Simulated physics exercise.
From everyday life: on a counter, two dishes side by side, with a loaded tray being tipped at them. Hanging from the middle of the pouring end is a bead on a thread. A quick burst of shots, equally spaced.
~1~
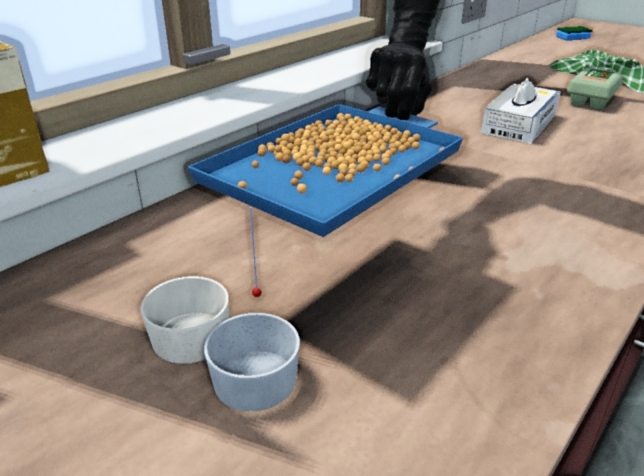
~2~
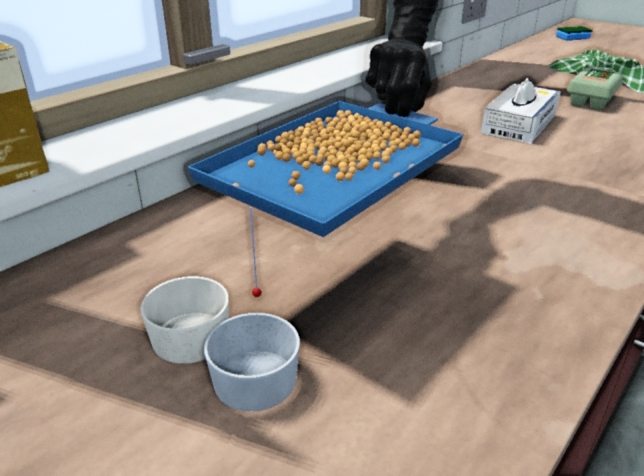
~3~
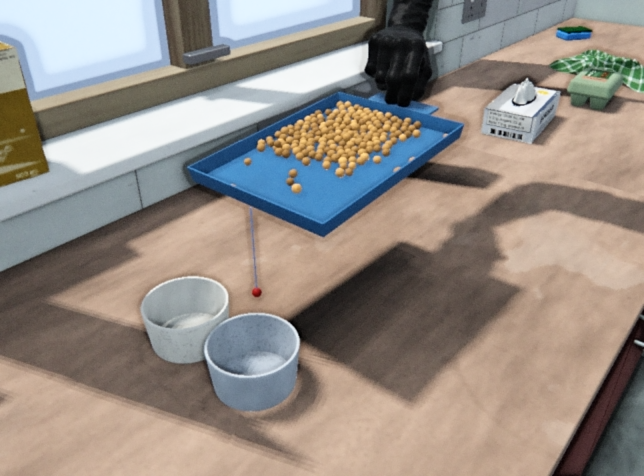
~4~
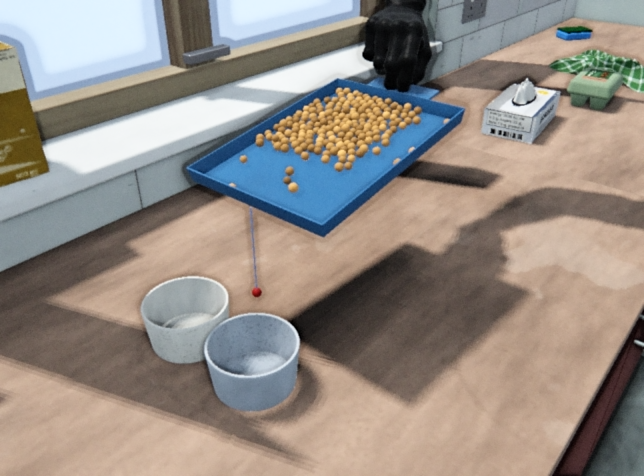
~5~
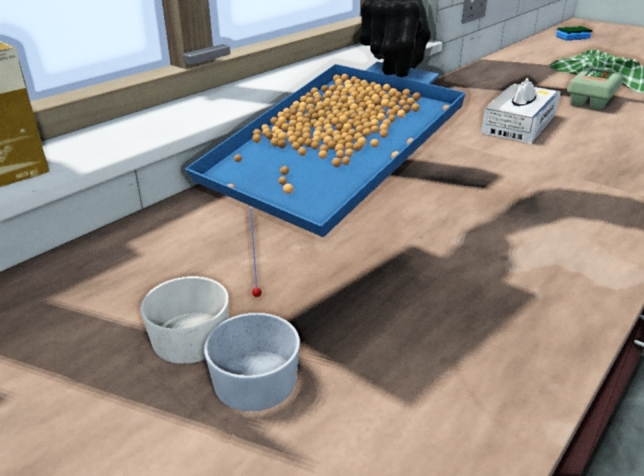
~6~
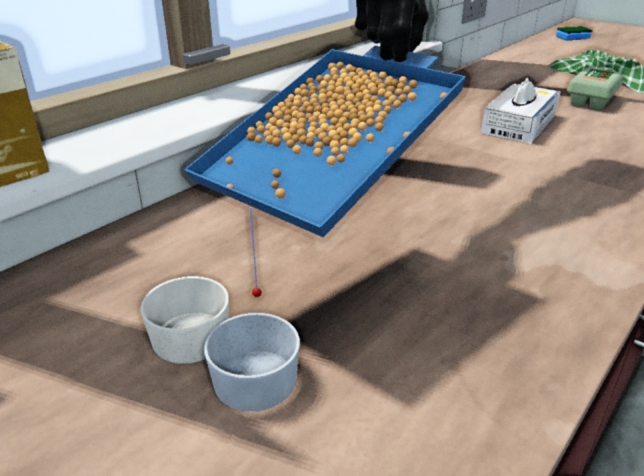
A black-gloved hand steadily tilts a blue tray of round wooden beads above two dishes.
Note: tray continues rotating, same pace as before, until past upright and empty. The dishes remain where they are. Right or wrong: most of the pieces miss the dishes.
Wrong.
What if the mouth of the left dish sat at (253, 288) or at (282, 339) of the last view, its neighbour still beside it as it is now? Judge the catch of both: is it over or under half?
Together the dishes get less than a half first, then less than a half.
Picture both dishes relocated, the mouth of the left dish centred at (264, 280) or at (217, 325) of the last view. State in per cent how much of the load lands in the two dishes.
First placement: Some 0 %; second placement: Some 70 %.
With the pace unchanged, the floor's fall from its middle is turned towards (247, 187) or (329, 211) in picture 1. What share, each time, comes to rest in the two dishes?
I'd expect around 80 in a hundred first and around 10 in a hundred second.
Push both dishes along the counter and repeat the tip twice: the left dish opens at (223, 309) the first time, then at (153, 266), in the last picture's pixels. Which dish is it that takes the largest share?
Try 1: The leftmost dish; try 2: The rightmost dish.
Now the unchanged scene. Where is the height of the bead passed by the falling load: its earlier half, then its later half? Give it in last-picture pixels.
Roughly (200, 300) first, then roughly (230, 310).
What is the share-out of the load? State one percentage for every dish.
Share at the end - left dish ~ 40 %, right dish ~ 40 %.
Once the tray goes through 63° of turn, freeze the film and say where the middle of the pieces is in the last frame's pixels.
Near (247, 194).
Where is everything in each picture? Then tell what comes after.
In the first frame, corners of the pouring end at (192, 166) and (323, 221), level; middle of the load at (345, 145), round wooden beads; left dish at (153, 339); right dish at (220, 385); bead on its thread at (257, 292).
In the second frame, corners of the pouring end at (192, 166) and (323, 221), level; middle of the load at (345, 143).
In the third frame, corners of the pouring end at (191, 167) and (323, 221), tipped barely, level across its low end; middle of the load at (345, 136).
In the fourth frame, corners of the pouring end at (191, 167) and (322, 222), tipped a little, level across its low end; middle of the load at (344, 126).
In the fifth frame, corners of the pouring end at (190, 168) and (321, 223), tipped a little, level across its low end; middle of the load at (341, 117), a stray few on the move.
In the sixth frame, corners of the pouring end at (189, 169) and (320, 224), tipped clearly, level across its low end; middle of the load at (335, 109), nearly all on the move; left dish at (153, 339); right dish at (220, 385).
Soon after the last picture, tray tipped steeply; about two thirds on the tray; a small part in the right dish; a small part in the left dish; a small part outside both; a small part in the air.
A little later, tray tipped past a quarter turn; a small part on the tray; about a quarter in the right dish; about a third in the left dish; a small part outside both; about a quarter in the air.
Later still, tray tipped past a quarter turn; about a third in the right dish; about half in the left dish; about a quarter outside both.
By the end, tray tipped past a quarter turn; about a third in the right dish; about half in the left dish; about a quarter outside both.
